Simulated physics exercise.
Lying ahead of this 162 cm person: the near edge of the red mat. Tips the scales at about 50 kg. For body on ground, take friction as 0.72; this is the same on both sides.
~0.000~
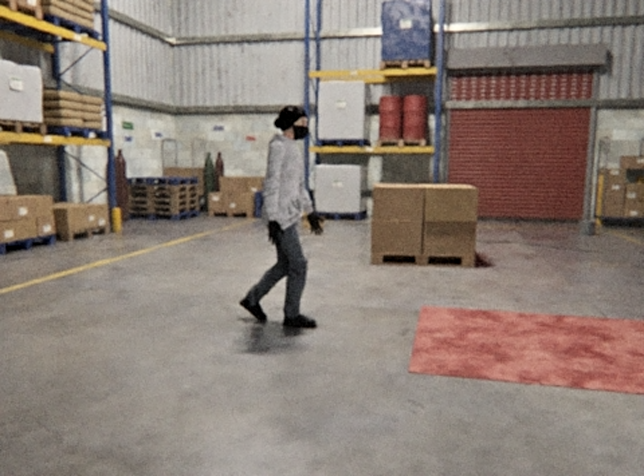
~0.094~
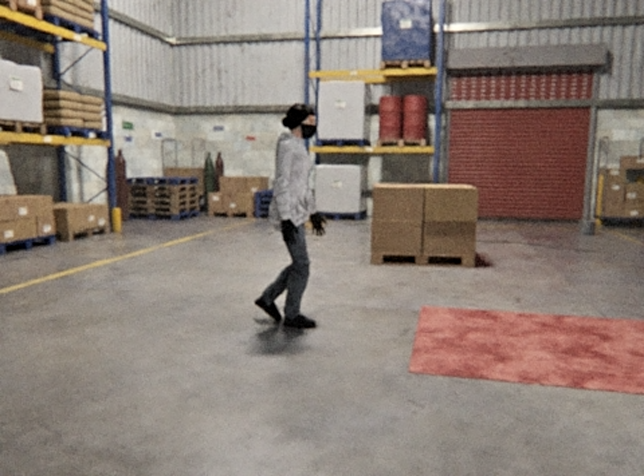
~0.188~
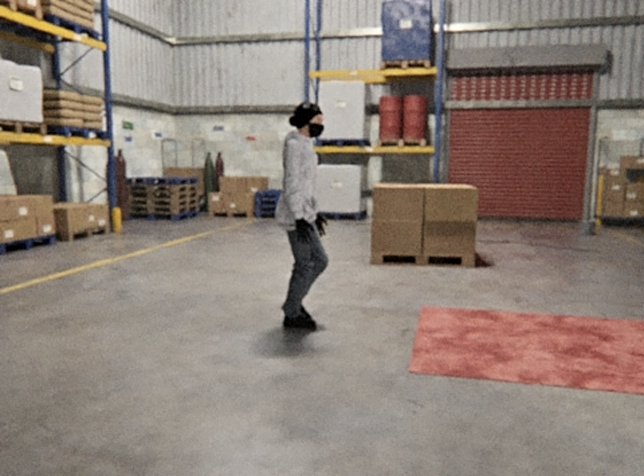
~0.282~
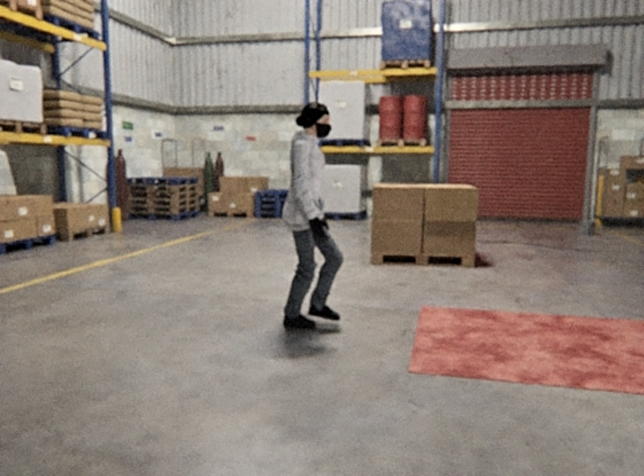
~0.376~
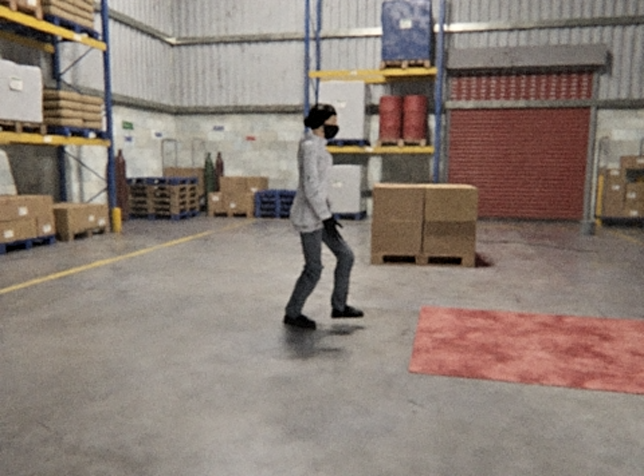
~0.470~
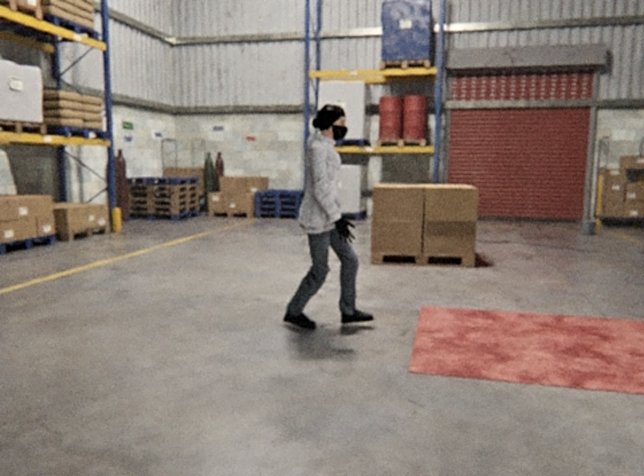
In a warehouse with shelves and stacked boxes, a person in a dark cap, black mask and light jacket walked a short way to the right across the concrete floor, toward a red mat.
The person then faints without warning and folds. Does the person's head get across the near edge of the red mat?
No.
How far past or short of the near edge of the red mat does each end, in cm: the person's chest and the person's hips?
So the person's chest stops 40 cm short, while the person's hips stops 60 cm short.
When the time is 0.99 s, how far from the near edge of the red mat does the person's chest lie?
About 40 cm short.
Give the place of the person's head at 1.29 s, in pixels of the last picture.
It would be at about (397, 303) then.
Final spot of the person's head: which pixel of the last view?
I'd say about pixel (393, 300).
After 0.74 s the person's head is 46 cm short of the near edge of the red mat, near (354, 169) in the last picture's view.
After 0.99 s the person's head is 16 cm short of the near edge of the red mat, near (396, 259) in the last picture's view; the person's chest 40 cm short of the near edge of the red mat.
After 1.29 s the person's head is 16 cm short of the near edge of the red mat, near (397, 303) in the last picture's view.
When all is still (2.9 s), person's hips stop short of the near edge of the red mat; person's head stops short of the near edge of the red mat; person's chest stops short of the near edge of the red mat.
